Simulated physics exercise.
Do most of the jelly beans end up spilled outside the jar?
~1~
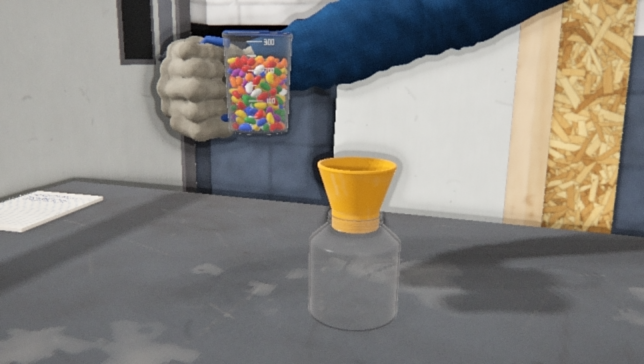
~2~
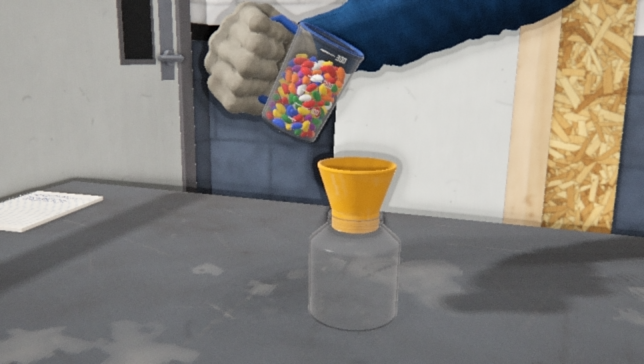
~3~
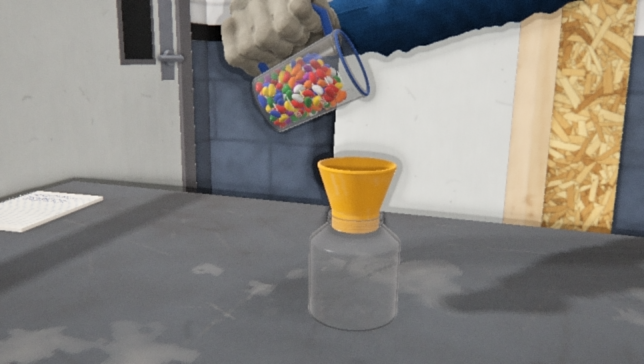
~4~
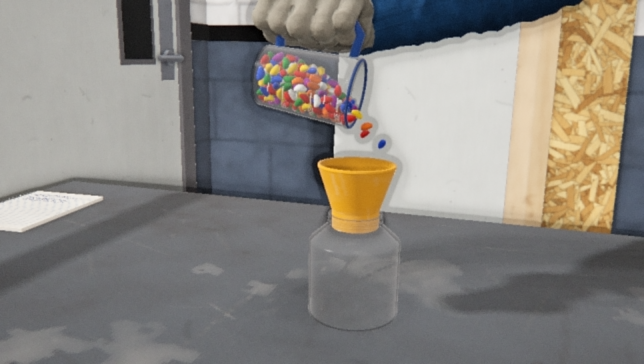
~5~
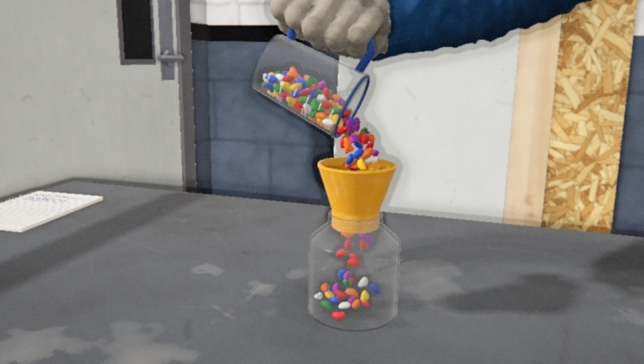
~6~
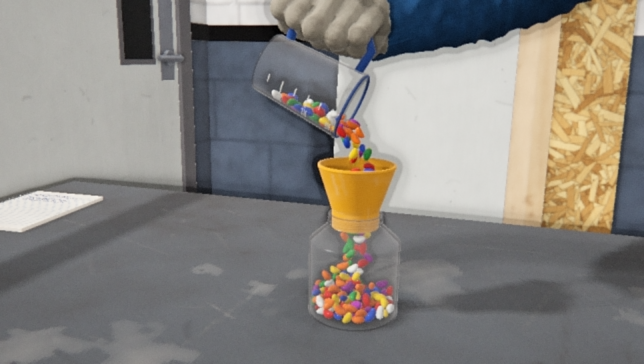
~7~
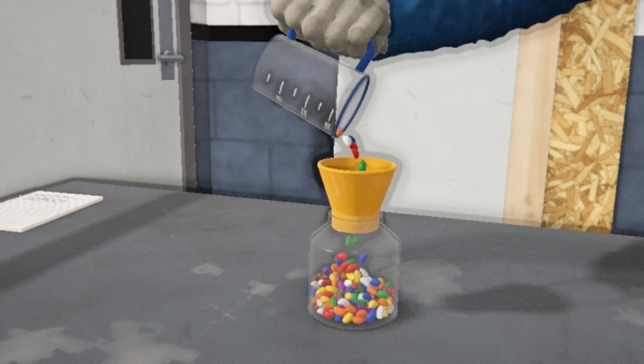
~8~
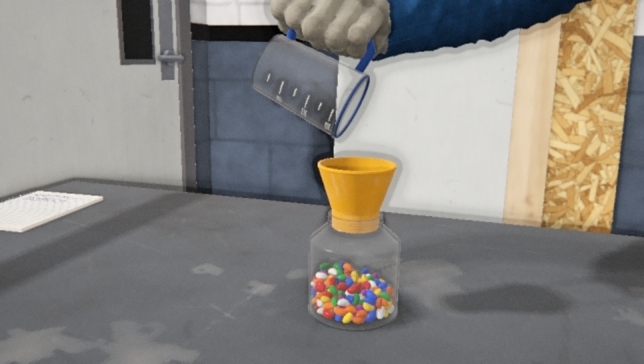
No, the jelly beans end up inside the jar, with none seen on the table and the cup left empty.
